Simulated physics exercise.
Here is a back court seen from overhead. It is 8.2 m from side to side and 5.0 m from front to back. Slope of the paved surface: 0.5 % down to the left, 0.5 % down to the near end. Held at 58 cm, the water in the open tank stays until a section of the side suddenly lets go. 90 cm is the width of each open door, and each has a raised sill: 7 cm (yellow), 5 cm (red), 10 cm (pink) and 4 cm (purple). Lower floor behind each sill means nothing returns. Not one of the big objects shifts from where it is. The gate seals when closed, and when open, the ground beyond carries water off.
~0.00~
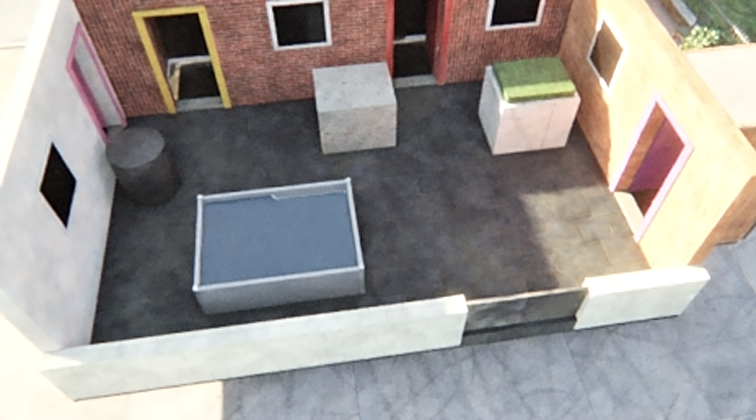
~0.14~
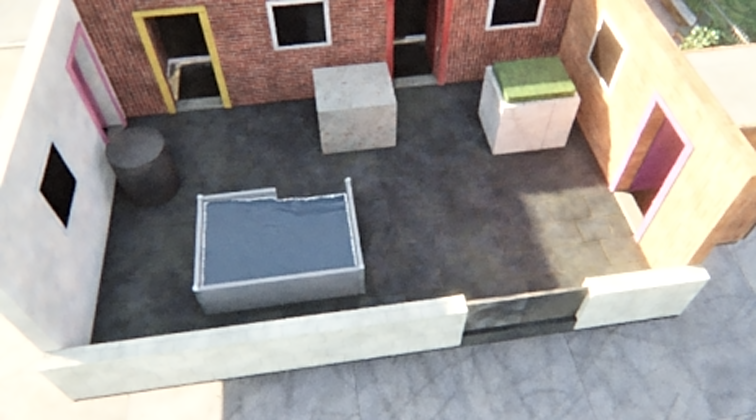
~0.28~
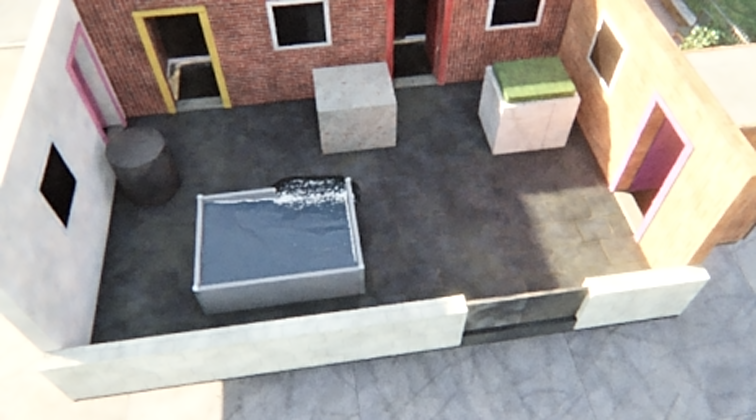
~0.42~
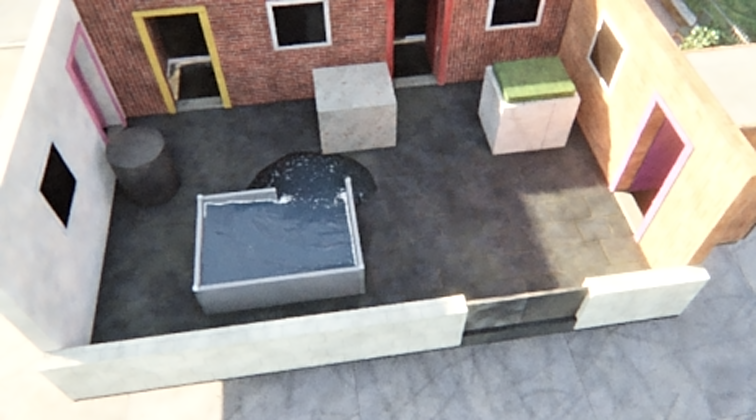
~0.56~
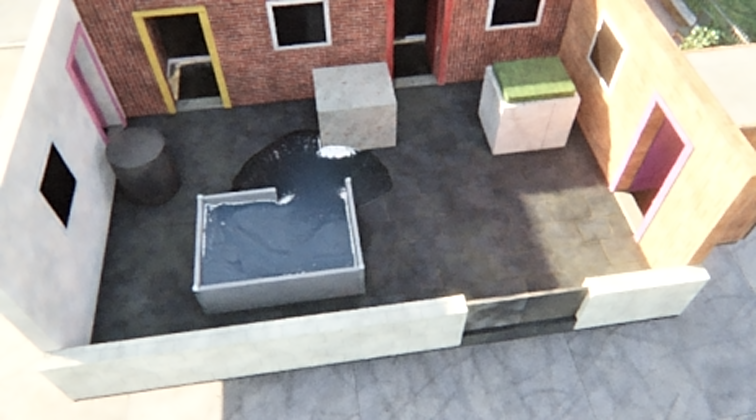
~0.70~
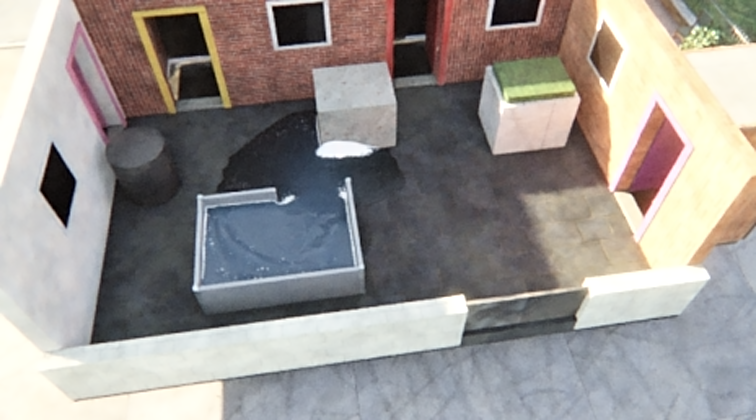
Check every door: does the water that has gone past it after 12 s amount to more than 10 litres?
In order: The yellow door breaches the limit. The red door never breaches the limit. The pink door breaches the limit. The purple door breaches the limit.
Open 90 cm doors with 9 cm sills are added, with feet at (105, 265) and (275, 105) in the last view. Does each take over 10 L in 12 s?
Per doorway, in order: Insufficient / sufficient.
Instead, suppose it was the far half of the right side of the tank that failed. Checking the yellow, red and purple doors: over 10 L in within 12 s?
Then: Yellow short of it, red beyond it, purple beyond it.
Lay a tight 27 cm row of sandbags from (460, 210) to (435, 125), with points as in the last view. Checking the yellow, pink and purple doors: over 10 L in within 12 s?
Then, at the yellow door it's exceeded, at the pink door it's exceeded, at the purple door it's not exceeded.
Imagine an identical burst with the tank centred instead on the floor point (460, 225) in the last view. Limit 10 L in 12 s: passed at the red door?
With that change, the limit at the red door is surpassed.
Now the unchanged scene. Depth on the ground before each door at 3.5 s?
Depths in centimetres - yellow: 11, red: 5, pink: 19, purple: 8.
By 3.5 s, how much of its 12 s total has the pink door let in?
I'd say close to 25 percent.
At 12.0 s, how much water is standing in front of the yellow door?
6.0 cm or so.
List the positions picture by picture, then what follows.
Still water, 58 cm deep, in the open tank at (278, 235), in the first picture.
The front is at a hidden place, 0.6 m from the gap on the open tank's far side; 0.3 m2 of floor is under water; 58 cm left at the back of the open tank, in the second picture.
Water pours out on the open tank's far side and has run 0.9 m, to (277, 188); typically 10 cm deep outside, 58 cm at the open tank's back, in the third picture.
Water pours out on the open tank's far side and has run 1.3 m, to (289, 158); typically 7 cm deep outside, 58 cm at the open tank's back, in the fourth picture.
Water pours out on the open tank's far side and has run 1.8 m, to (294, 135); typically 6 cm deep outside, 52 cm at the open tank's back, in the fifth picture.
The front is at (296, 117), 2.3 m from the gap on the open tank's far side; 3.7 m2 of floor is under water; 49 cm left at the back of the open tank, in the sixth picture.
After 1.4 s water covers 20 % of the floor and is deepest (38 cm) near (327, 158); yellow door not reached, red door not reached, pink door not reached, purple door not reached.
After 2.2 s water covers 30 % of the floor and is deepest (30 cm) near (327, 158); yellow door 12 cm at the sill, 3 L in, red door 2 cm at the sill, 0 L in, pink door not reached, purple door not reached.
After 3.5 s water covers 55 % of the floor and is deepest (21 cm) near (123, 138); yellow door 11 cm at the sill, 18 L in, red door 5 cm at the sill, 0 L in, pink door 19 cm at the sill, 32 L in, purple door 8 cm at the sill, 3 L in.
After 7.0 s water covers 80 % of the floor and is deepest (14 cm) near (139, 172); yellow door 9 cm at the sill, 31 L in, red door 4 cm at the sill, 1 L in, pink door 13 cm at the sill, 107 L in, purple door 6 cm at the sill, 23 L in.
After 12.0 s water covers 95 % of the floor and is deepest (10 cm) near (221, 354); yellow door 6 cm at the sill, 40 L in, red door 4 cm at the sill, 1 L in, pink door 6 cm at the sill, 117 L in, purple door 5 cm at the sill, 33 L in.
